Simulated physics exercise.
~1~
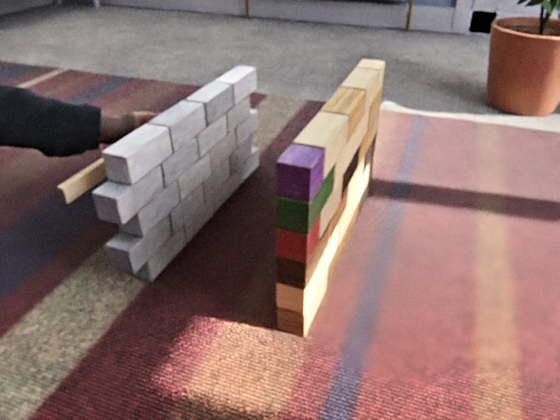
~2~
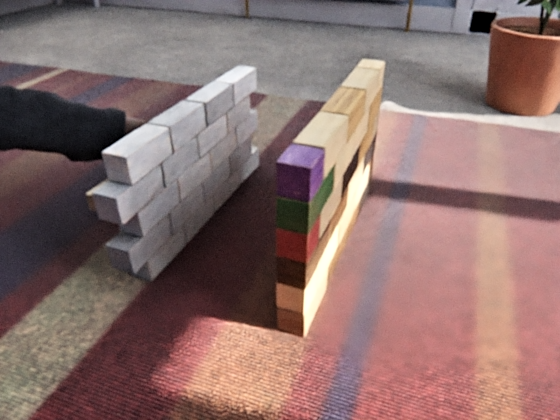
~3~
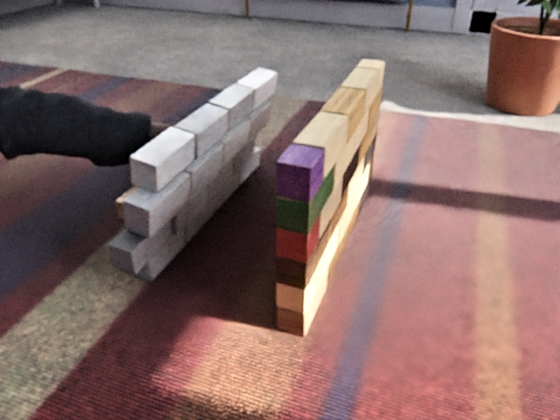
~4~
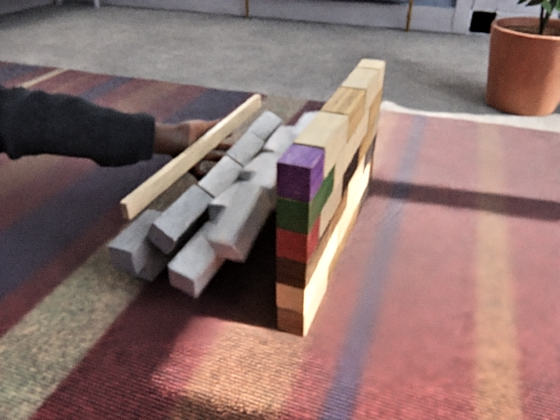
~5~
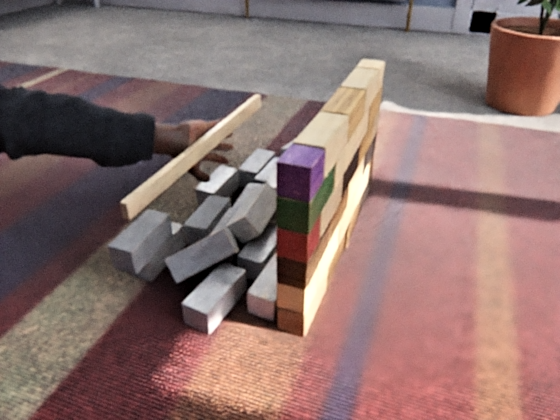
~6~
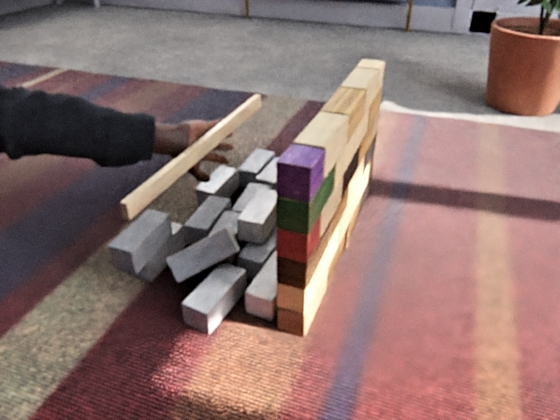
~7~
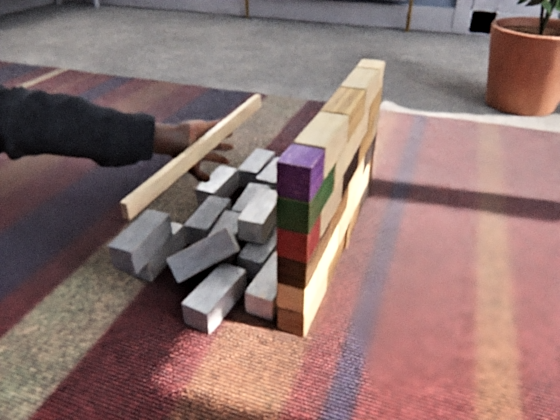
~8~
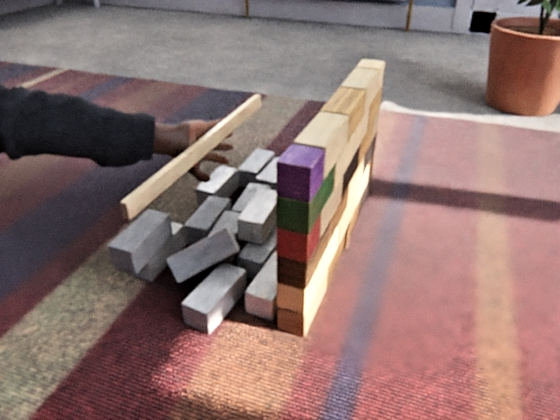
On a striped red carpet in front of a potted plant, a gray block wall stands to the left of a wooden one with purple, green and red blocks at its near end. A dark-sleeved arm reaches in from the left, holding a pale batten behind the gray wall. The batten pushes the gray wall rightward, and it shifts, then tips toward its neighbor and breaks apart. The gray blocks tumble into the gap and settle in a heap against the wooden wall's base. The batten stops, still held, while the wooden wall remains standing, its colored blocks in place.
